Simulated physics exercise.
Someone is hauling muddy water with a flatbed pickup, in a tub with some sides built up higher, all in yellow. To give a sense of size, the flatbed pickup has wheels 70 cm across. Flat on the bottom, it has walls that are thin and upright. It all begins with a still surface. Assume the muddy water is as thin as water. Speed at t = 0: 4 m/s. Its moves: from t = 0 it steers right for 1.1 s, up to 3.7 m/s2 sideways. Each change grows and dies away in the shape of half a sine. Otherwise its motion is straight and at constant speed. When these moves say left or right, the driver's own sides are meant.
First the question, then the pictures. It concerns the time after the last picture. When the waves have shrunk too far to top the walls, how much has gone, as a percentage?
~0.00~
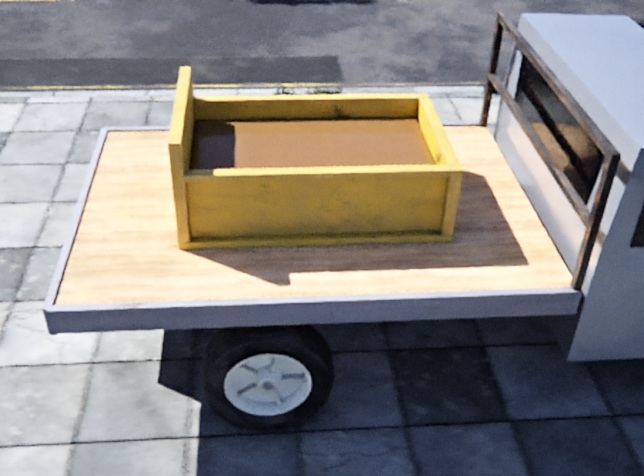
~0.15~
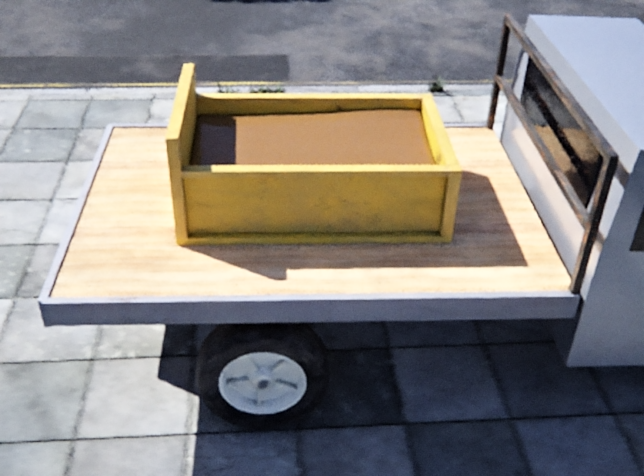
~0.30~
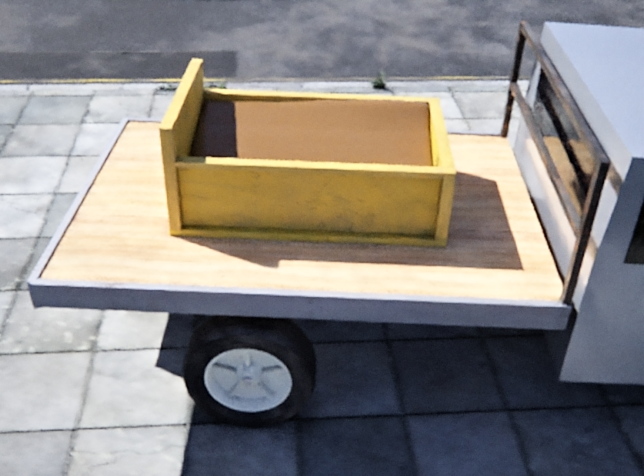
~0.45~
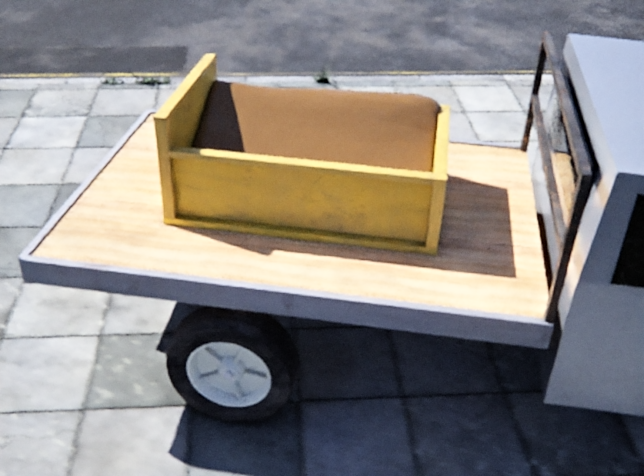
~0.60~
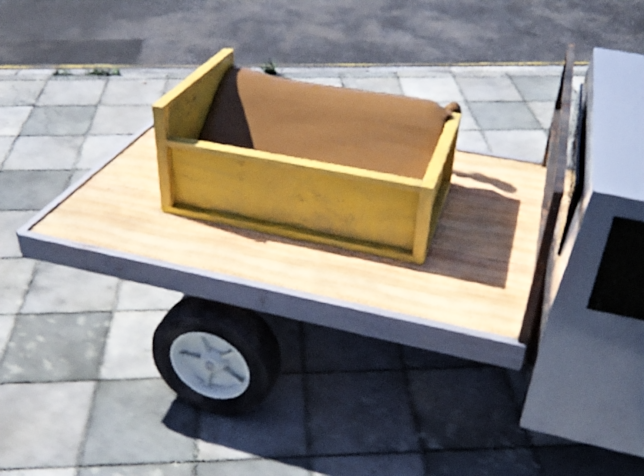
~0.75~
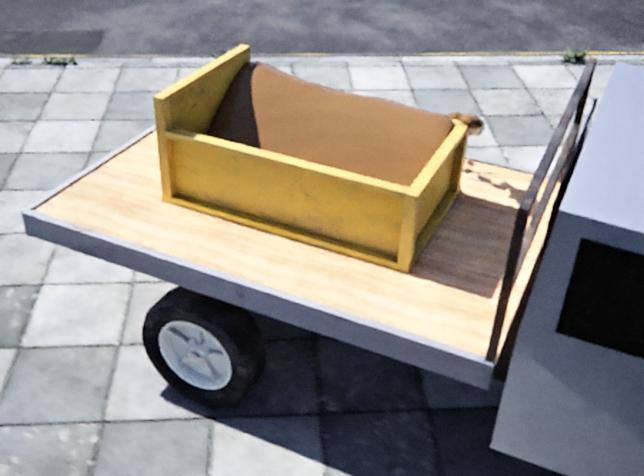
Some 15 per cent has gone overboard.
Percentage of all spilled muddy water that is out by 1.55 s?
About 80 %.
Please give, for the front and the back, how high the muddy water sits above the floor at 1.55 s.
Roughly 28 cm in front and 22 cm behind.
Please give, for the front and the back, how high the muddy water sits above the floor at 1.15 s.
Heights: Front 32 cm, then back 26 cm.
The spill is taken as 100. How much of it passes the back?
Roughly 0 percent.
Then, 1.15 s in, front 33 cm, middle 26 cm, back 26 cm above the floor; the loss stands at 11 per cent, over the far side.
Then, 1.55 s in, front 29 cm, middle 27 cm, back 22 cm above the floor; the loss stands at 12 per cent, over the far side.
Then, 2.05 s in, front 28 cm, middle 26 cm, back 31 cm above the floor; the loss stands at 13 per cent, over the far side.
Then, 4.09 s in, the loss stands at 15 per cent, over the far side, 45 of 299 litres.
